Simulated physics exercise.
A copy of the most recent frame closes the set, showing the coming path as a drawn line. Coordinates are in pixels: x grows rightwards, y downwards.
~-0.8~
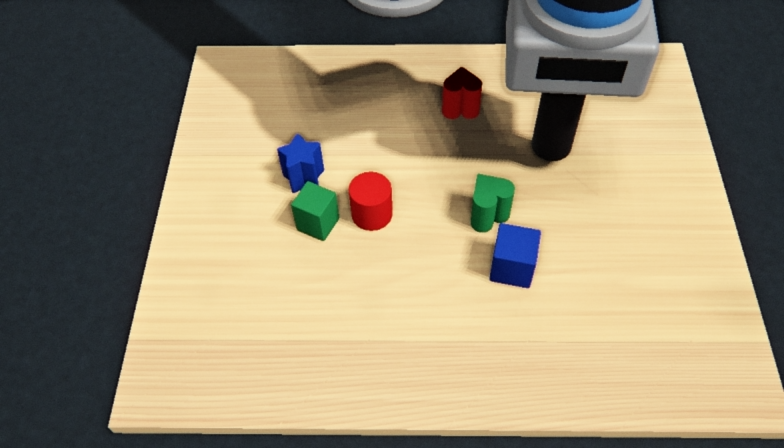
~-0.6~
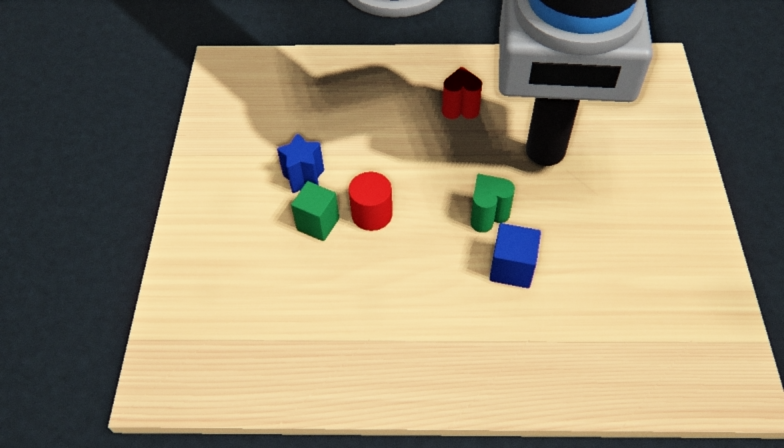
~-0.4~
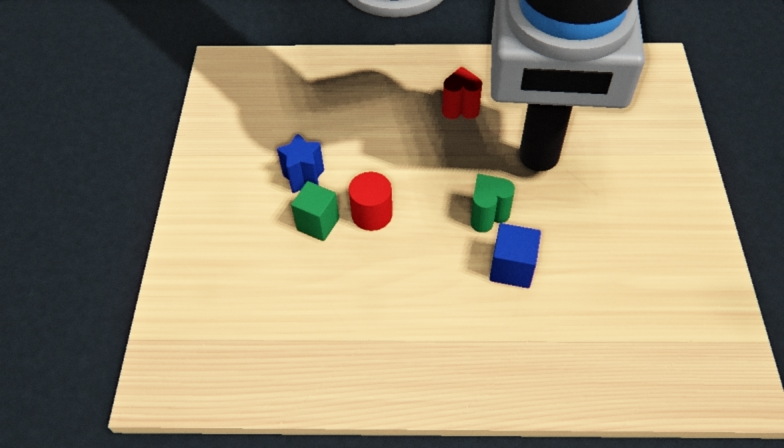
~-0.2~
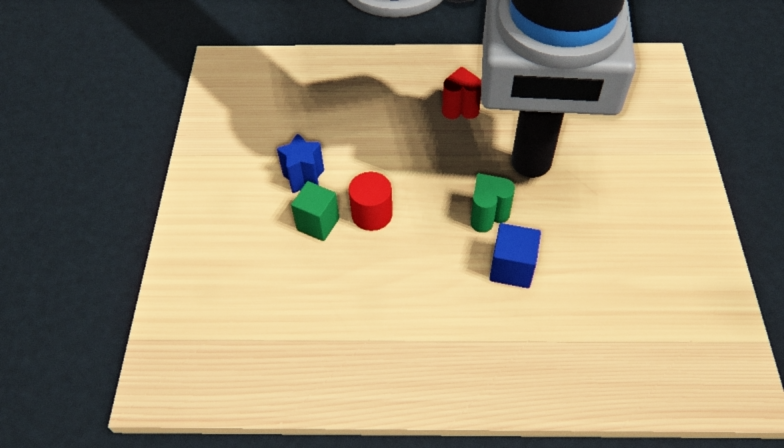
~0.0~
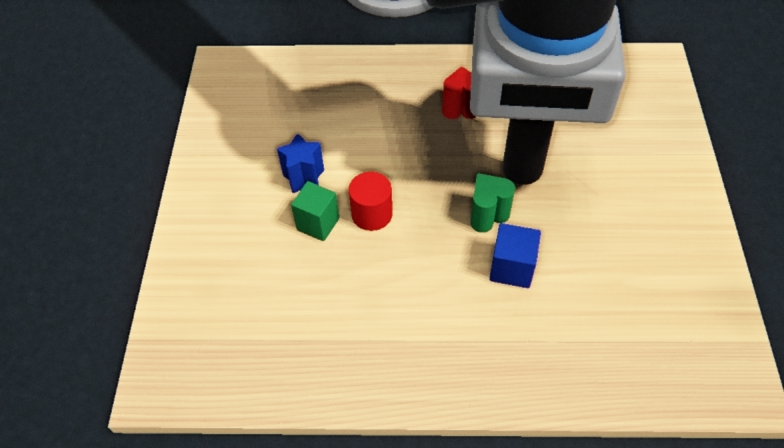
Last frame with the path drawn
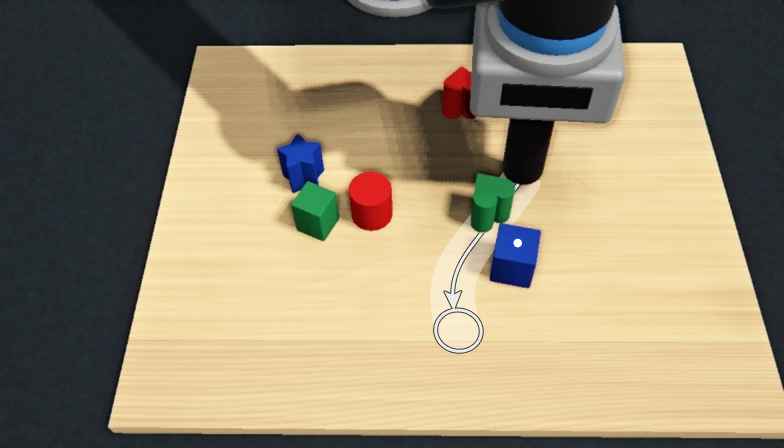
The footage shows a robotic arm with a black cylindrical pusher moving a short way down and left over a wooden board, nearing a green heart-shaped block, while the red, green and blue blocks all stay still.
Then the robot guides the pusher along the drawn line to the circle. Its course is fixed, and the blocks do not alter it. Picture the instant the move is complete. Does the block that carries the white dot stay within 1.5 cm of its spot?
I believe so.
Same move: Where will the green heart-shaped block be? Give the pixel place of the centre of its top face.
Top centre: (419, 239).
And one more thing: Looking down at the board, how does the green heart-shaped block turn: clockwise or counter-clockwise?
It goes clockwise.
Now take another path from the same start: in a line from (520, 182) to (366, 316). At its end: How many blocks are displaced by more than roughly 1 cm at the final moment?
It will shift just one block.
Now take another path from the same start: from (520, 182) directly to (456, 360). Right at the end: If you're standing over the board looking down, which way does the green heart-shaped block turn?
My answer: Clockwise.
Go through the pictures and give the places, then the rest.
Pusher's lower end at (551, 148); green heart-shaped block at (492, 189); blue square block at (518, 243), in the first frame.
Pusher at (545, 152); blocks still, in the second frame.
Pusher at (539, 157); blocks still, in the third frame.
Pusher at (531, 164); blocks still, in the fourth frame.
Pusher at (522, 170); green heart-shaped block at (492, 189); blue square block at (518, 243), in the fifth frame.
Drawn move, from (520, 182) by way of (488, 224) and (457, 271) to (458, 330); the dot is on the blue square block.
What follows on the original path. One third of the way, pusher at (490, 213); green heart-shaped block at (459, 214), turned 45° clockwise.
Two thirds of the way, pusher at (458, 261); green heart-shaped block at (419, 239), turned 95° clockwise.
At the end, pusher at (459, 321); green heart-shaped block at (419, 239), turned 95° clockwise; blue square block still.
